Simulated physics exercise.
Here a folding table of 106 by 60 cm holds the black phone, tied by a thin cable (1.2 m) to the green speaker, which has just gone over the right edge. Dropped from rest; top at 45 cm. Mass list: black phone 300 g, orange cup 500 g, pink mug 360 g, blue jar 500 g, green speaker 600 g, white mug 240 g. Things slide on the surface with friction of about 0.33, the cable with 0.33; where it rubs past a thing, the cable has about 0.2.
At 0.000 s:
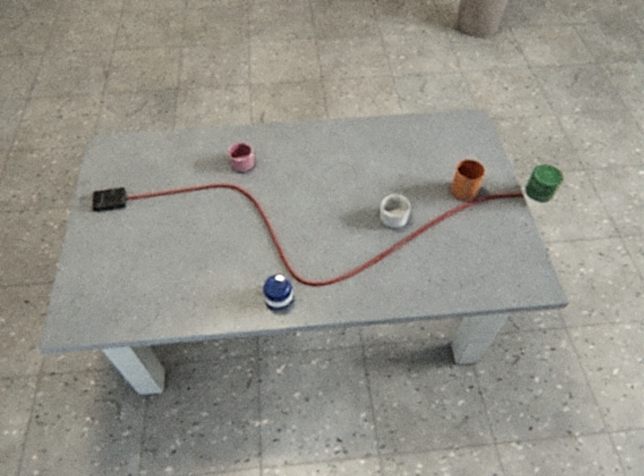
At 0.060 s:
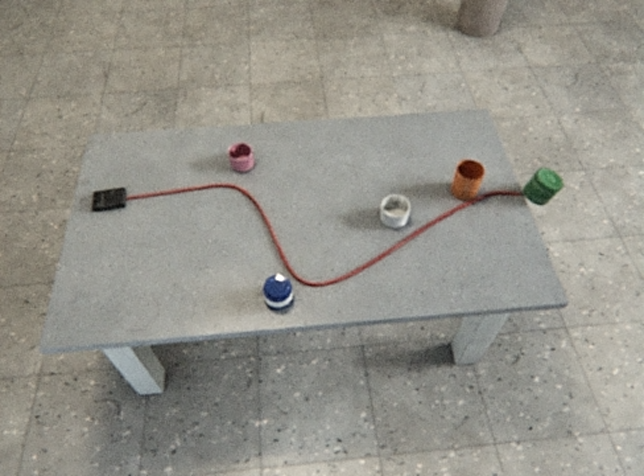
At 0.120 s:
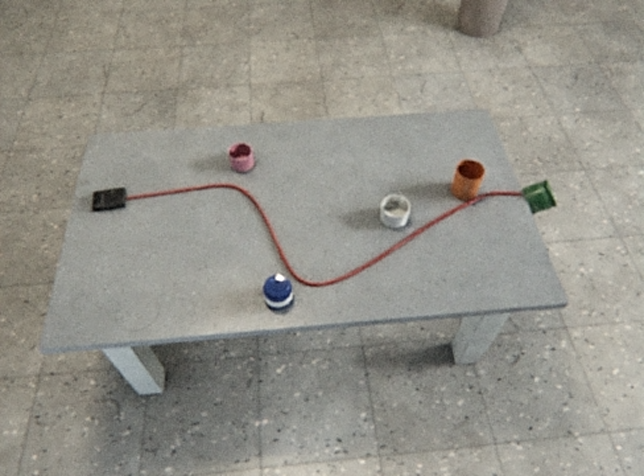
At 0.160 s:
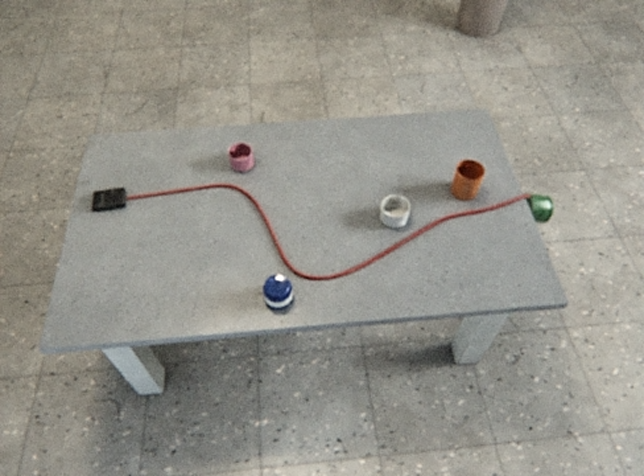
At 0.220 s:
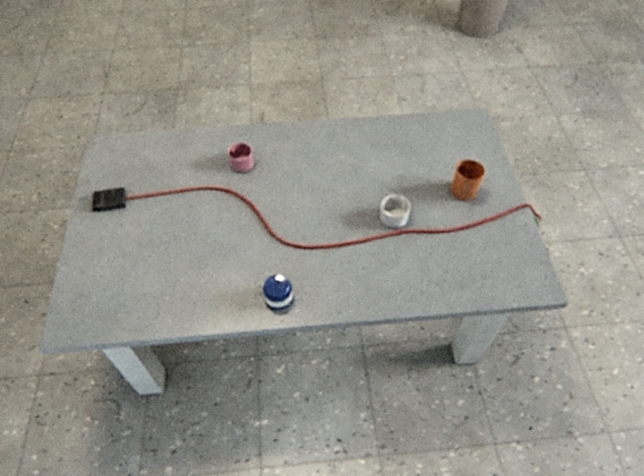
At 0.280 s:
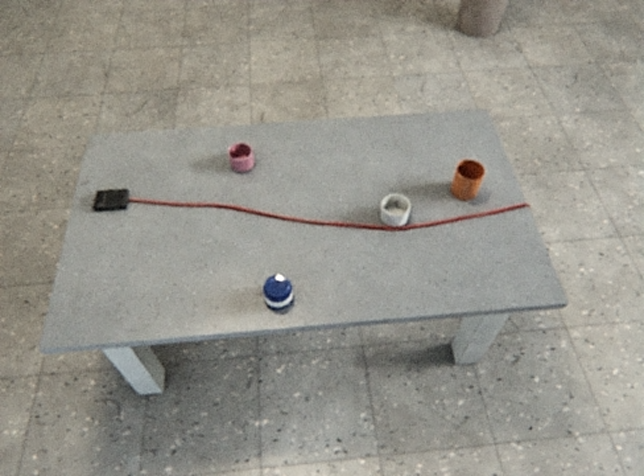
A green container drops off the table's right edge, pulling the curved red cable nearly straight.
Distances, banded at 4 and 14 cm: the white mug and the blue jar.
Result: White mug mid, blue jar low.
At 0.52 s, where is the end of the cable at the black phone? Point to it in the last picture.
In the last view it is close to (260, 213).
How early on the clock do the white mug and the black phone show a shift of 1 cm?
Approx. times - white mug: 0.32 s, black phone: 0.30 s.
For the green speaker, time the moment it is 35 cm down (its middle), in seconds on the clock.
Close to 0.36 s.
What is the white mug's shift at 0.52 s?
White mug: 6 cm.
By 0.5 s, the cable's tail end at (260, 213); white mug 7 cm off its start, black phone 32 cm off its start, green speaker over the edge.
By 0.7 s, the cable's tail end at (341, 218); white mug 7 cm off its start, black phone 51 cm off its start, green speaker over the edge.
By 1.0 s, the cable's tail end at (357, 219); white mug 7 cm off its start at (397, 183), black phone 54 cm off its start at (341, 222), green speaker over the edge.
By 1.2 s, the cable's tail end at (357, 219); white mug 7 cm off its start, black phone 54 cm off its start, green speaker over the edge.
By 2.4 s, the cable's tail end at (357, 219); white mug 7 cm off its start at (397, 183), blue jar 0 cm off its start at (277, 285), black phone 54 cm off its start at (341, 222), green speaker over the edge.
